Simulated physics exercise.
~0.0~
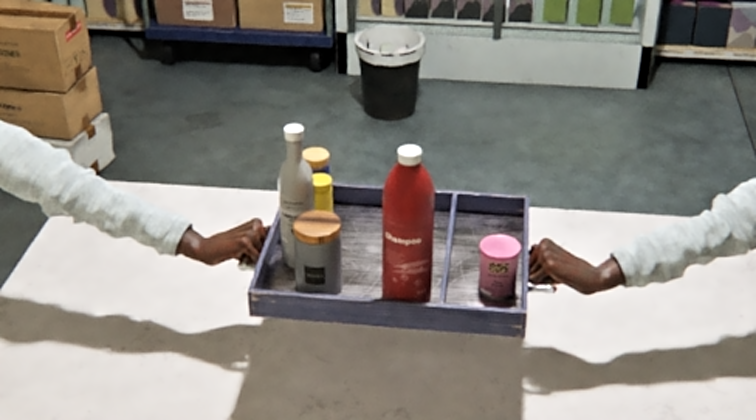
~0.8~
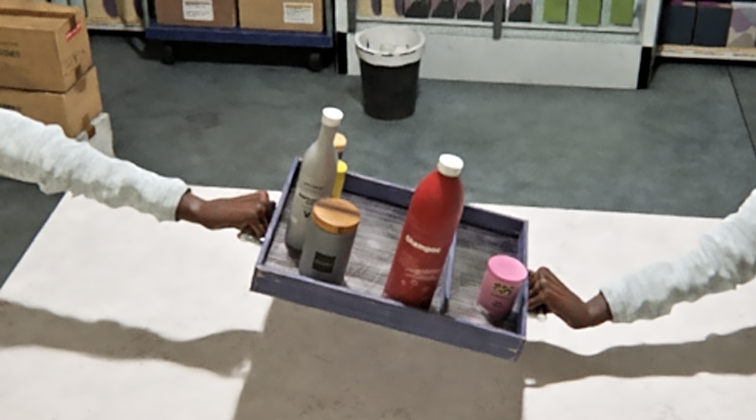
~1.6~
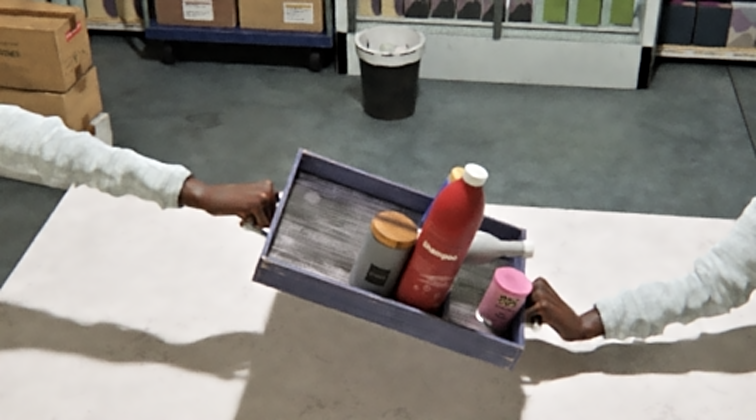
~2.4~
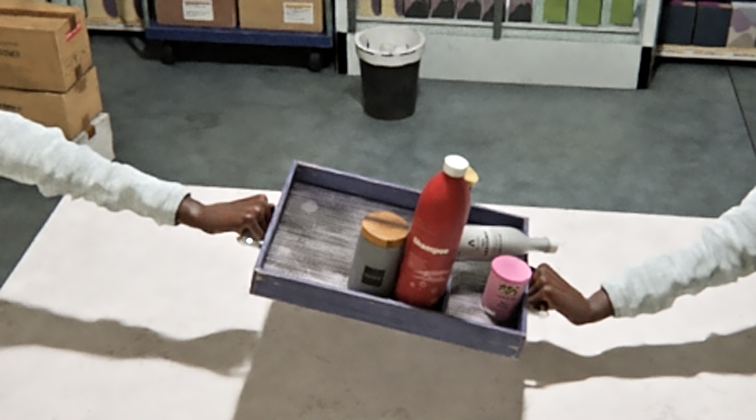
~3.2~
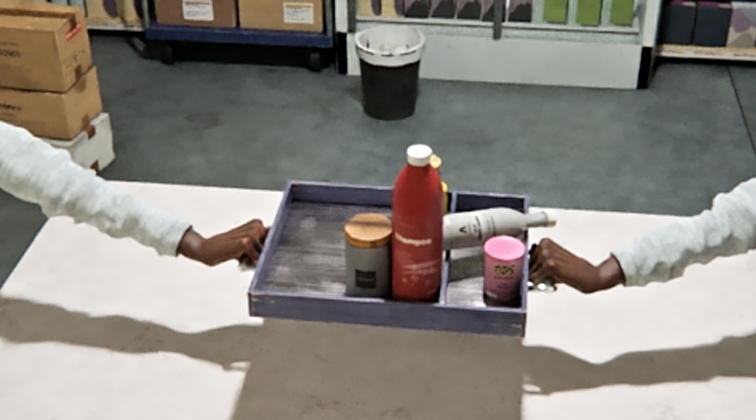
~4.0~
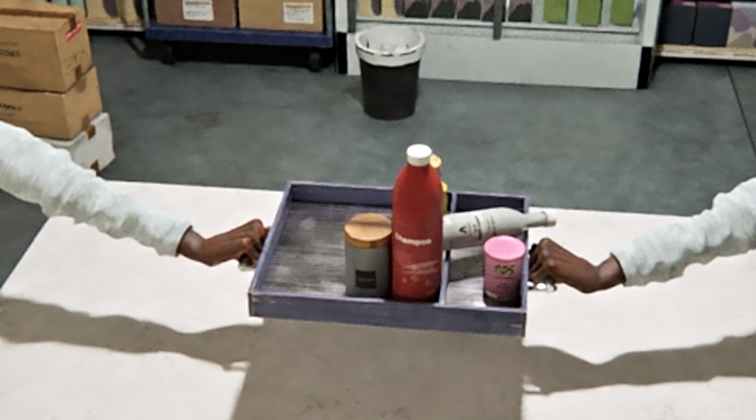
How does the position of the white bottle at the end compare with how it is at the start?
At the start the white bottle stands upright on the left side of the tray, and at the end it lies on its side toward the right.
